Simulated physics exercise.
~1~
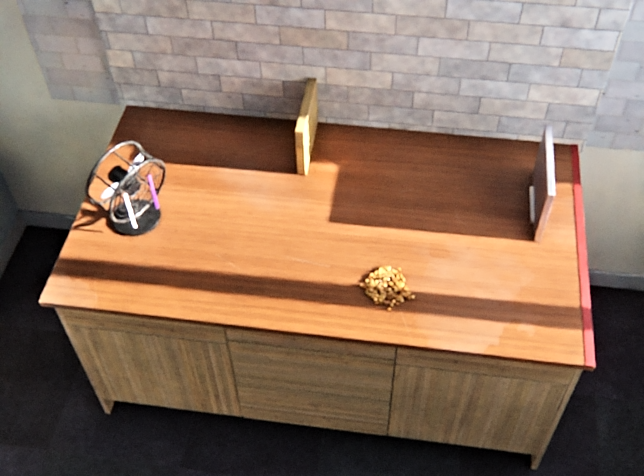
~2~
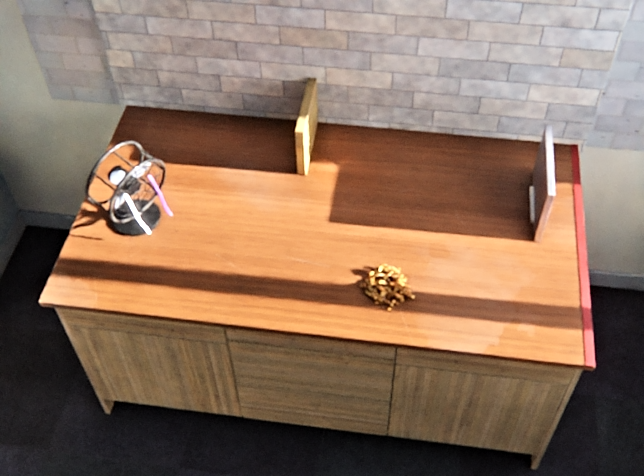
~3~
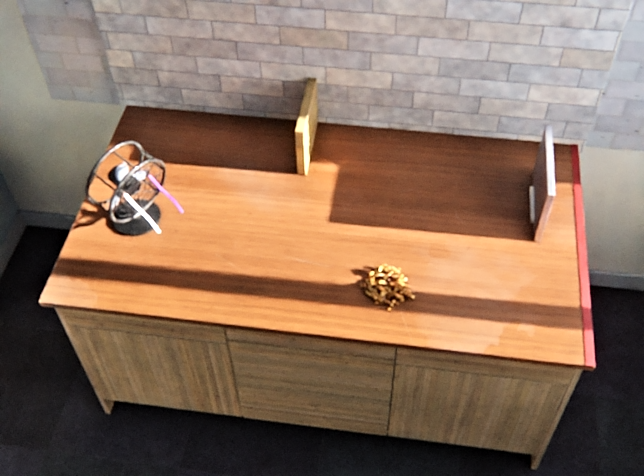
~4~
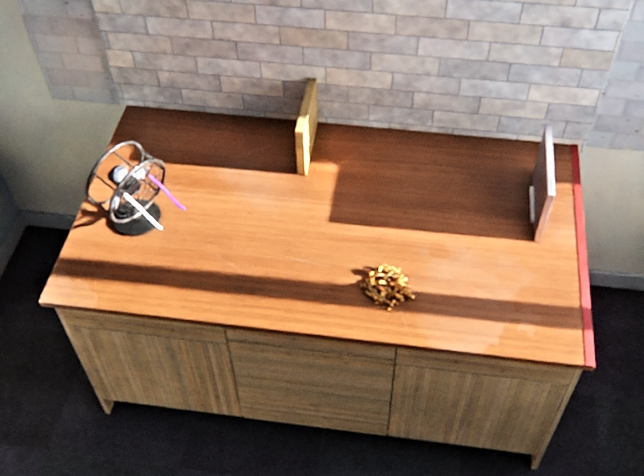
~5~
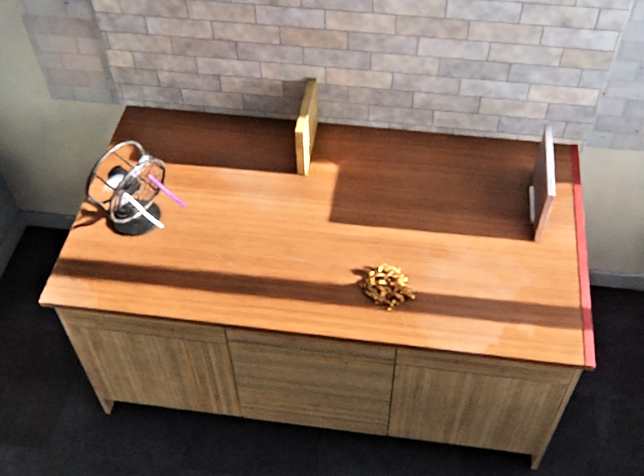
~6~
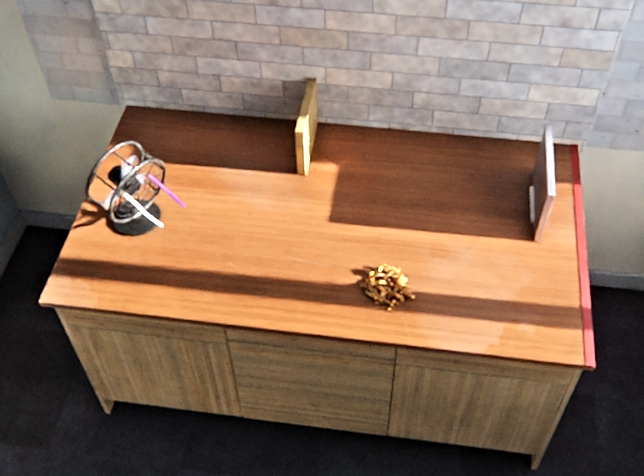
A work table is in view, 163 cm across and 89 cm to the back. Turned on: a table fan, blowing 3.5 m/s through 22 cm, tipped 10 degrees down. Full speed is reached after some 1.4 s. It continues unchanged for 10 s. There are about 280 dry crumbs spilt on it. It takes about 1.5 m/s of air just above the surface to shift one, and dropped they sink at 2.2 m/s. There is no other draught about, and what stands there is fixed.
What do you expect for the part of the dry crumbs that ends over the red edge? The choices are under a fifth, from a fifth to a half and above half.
The fan should leave the greater part past that edge.
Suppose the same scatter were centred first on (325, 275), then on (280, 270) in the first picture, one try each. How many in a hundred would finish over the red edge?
It goes 60 % first, then 50 %.
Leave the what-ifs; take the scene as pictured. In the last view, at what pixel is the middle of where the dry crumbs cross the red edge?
I'd say roughly (592, 330).
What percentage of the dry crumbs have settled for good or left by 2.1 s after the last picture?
Roughly 80 per cent of them.
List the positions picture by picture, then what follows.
The middle of the dry crumbs is near (385, 286), none has stirred yet and the mouth of the table fan is at (126, 182), in the first frame.
The middle of the dry crumbs is near (385, 284), none has stirred yet and the red edge is centred on (586, 243), in the second frame.
The middle of the dry crumbs is near (385, 284), none has stirred yet, the top of a laptop is at (550, 159) and the top of a board is at (306, 104), in the third frame.
The middle of the dry crumbs is near (385, 284) and none has stirred yet, in the fourth frame.
The middle of the dry crumbs is near (385, 284) and none has stirred yet, in the fifth frame.
The middle of the dry crumbs is near (385, 284) and none has stirred yet, in the sixth frame.
Then, 0.9 s after the last picture the count stands so, 27 % are over the red edge; the middle of those still in play is near (560, 315).
Then, 2.1 s after the last picture the count stands so, 74 % are over the red edge; the middle of those still in play is near (537, 302).
Then, 4.4 s after the last picture the count stands so, 74 % are over the red edge; the middle of those still in play is near (537, 302).
Then, 8.9 s after the last picture, at the end, 74 % are over the red edge; the middle of those still in play is near (537, 302).
